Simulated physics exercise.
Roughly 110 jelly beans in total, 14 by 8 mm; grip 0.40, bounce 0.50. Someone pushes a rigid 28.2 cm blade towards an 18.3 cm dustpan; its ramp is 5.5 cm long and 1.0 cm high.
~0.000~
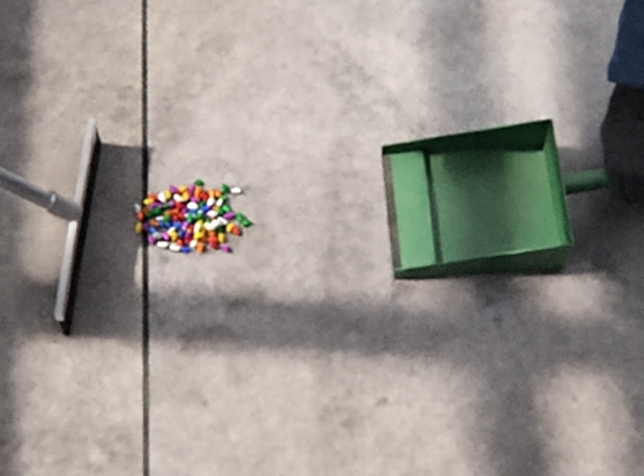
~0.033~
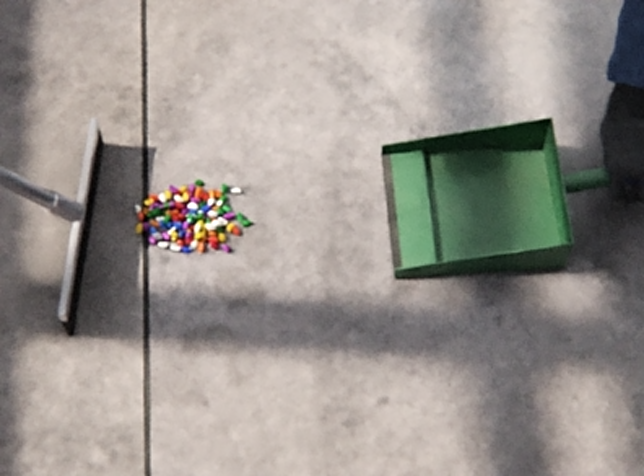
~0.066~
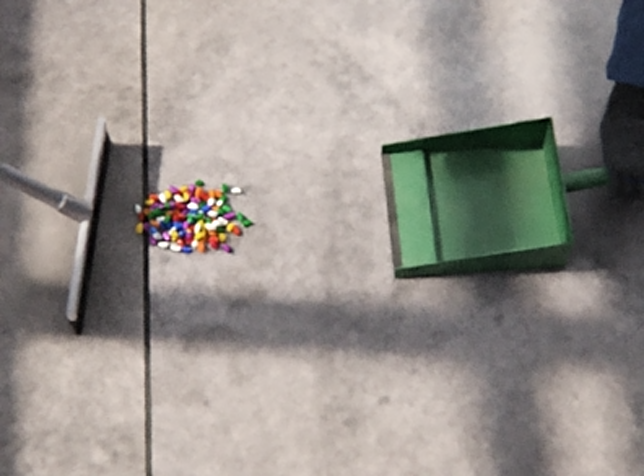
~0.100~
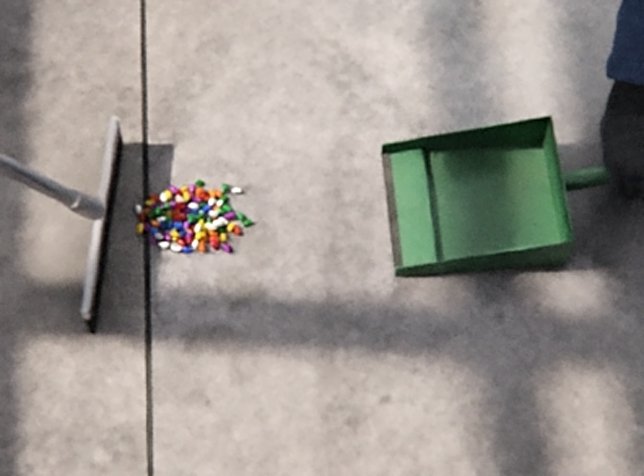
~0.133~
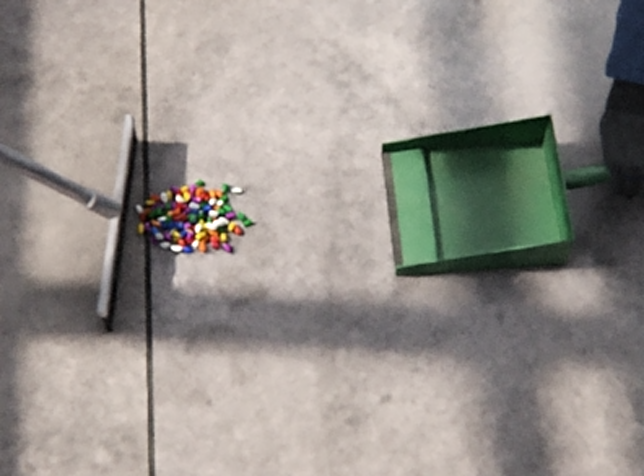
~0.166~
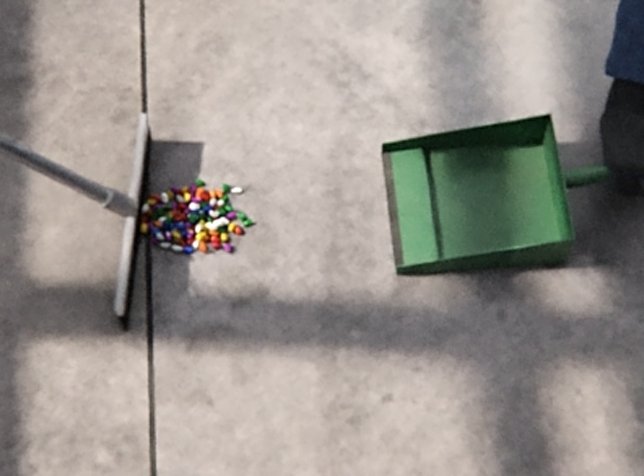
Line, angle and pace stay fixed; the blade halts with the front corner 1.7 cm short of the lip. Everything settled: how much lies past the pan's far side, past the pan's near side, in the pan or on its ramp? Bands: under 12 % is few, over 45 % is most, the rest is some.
Far side: Few; near side: Few; pan: Some.
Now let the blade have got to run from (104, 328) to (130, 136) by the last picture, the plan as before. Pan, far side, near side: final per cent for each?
That ends as pan 20, far 0, and near 35.
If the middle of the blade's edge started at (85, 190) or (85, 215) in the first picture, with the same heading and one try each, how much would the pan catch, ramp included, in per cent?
Some 10 and 20 per cent.
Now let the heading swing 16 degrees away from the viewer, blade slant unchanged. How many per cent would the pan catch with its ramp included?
Roughly 5 per cent would finish in the pan or on its ramp.
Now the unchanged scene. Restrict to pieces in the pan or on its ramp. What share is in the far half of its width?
Some 80 per cent.
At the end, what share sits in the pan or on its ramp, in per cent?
Near 20 in every hundred.
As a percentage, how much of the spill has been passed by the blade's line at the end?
About 0 per cent.
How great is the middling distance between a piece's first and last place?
Roughly 26 cm.
Then, at 0.42 s, middle of the blade 18 cm from the lip; 0 % over the lip, far side 5 %, near side 0 %.
After 0.58 s, middle of the blade 9 cm from the lip; 0 % over the lip, far side 5 %, near side 5 %.
After 0.87 s, middle of the blade 4 cm from the lip; 20 % over the lip, far side 10 %, near side 5 %.
At rest (2.5 s), far side 10 %, near side 5 %, pan 20 %, in front of the lip or behind the blade 65 %.
